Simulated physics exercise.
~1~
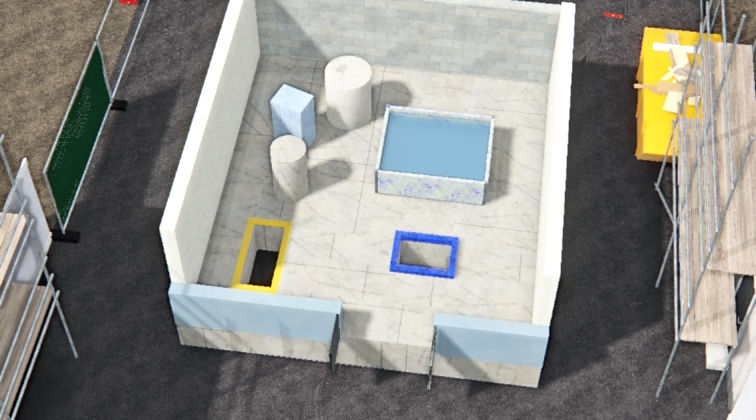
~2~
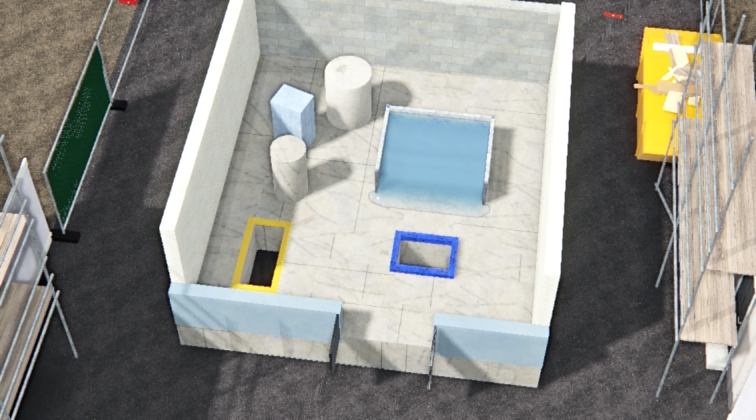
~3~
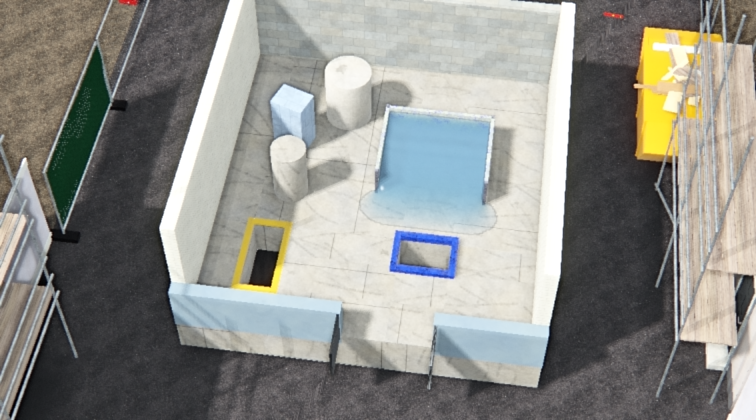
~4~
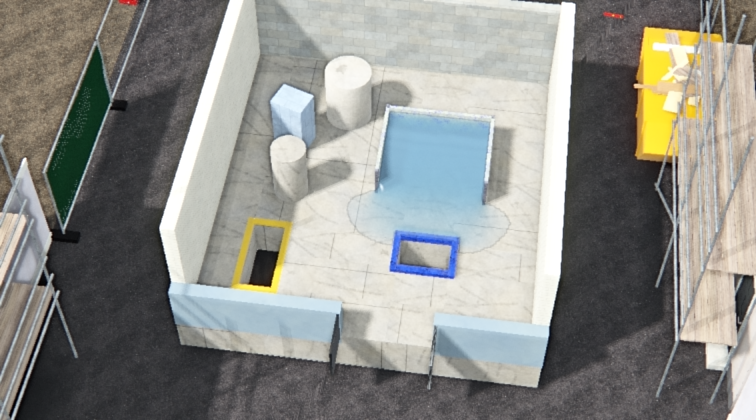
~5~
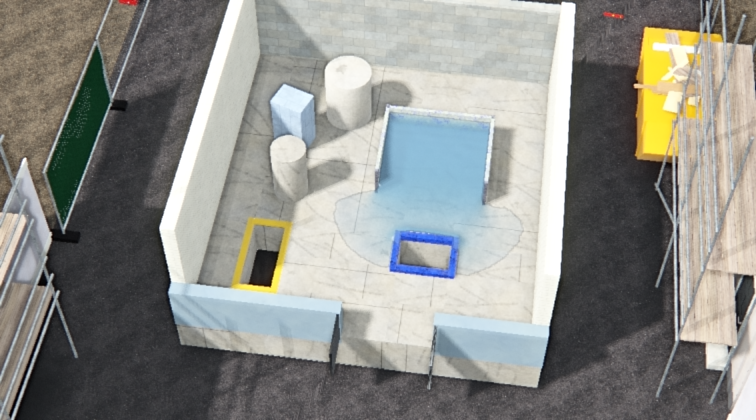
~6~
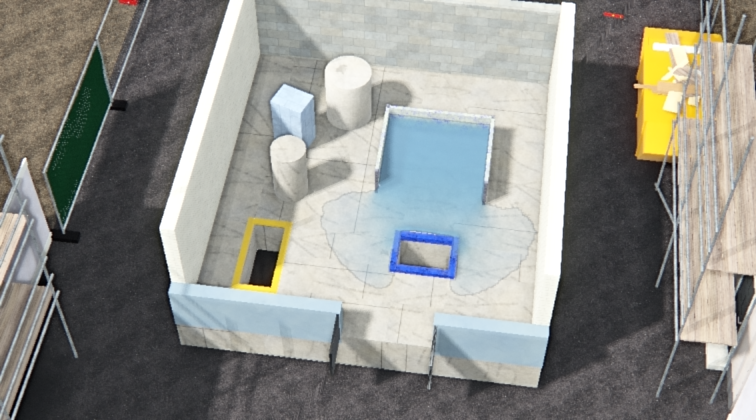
A pale-walled, roofless enclosure with a tiled floor fills the middle of a building plot, seen from high above between scaffolding on dark ground. An open tank of blue water stands right of centre, with two pale cylinders and a light-blue block to its left and yellow-rimmed and blue-rimmed openings nearer. The tank's near side disappears and water spreads forward in a thin, widening sheet around the blue rim, while the camera stays still.
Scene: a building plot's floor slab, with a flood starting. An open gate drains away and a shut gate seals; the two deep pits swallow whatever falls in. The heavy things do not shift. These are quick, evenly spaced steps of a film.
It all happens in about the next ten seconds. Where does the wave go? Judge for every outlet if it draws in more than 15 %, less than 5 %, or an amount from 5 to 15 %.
The gate swallows five to fifteen per cent; the blue pit swallows beyond fifteen per cent; the yellow pit swallows beyond fifteen per cent.
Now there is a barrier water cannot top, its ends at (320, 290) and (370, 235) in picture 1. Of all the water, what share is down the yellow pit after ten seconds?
The yellow pit gets 15 per cent.
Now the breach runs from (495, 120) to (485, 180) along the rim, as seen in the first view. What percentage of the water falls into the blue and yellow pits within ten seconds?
In per cent: Blue 0, yellow 10.
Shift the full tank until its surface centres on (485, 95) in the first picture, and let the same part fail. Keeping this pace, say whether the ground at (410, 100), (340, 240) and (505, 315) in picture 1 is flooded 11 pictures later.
Checking the three spots, I get high and dry, swamped, swamped.
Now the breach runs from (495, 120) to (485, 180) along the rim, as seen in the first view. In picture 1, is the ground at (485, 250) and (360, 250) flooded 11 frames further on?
In that order: Wet, free of water.
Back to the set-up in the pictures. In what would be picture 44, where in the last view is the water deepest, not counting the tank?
Deepest point: About (191, 306).
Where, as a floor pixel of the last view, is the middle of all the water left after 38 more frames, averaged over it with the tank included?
Around pixel (402, 236).
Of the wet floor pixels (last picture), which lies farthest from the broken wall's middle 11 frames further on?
My best guess is about (201, 307).
A moment on, water covers 30 % of the floor; the gate 0 %, the blue pit 11 %, the yellow pit 0 %.
Next, water covers 35 % of the floor; the gate 2 %, the blue pit 18 %, the yellow pit 1 %.
Then, water covers 45 % of the floor; the gate 5 %, the blue pit 20 %, the yellow pit 5 %.
Later, water covers 60 % of the floor; the gate 8 %, the blue pit 20 %, the yellow pit 15 %.
In the end, water covers 75 % of the floor; the gate 11 %, the blue pit 20 %, the yellow pit 24 %.
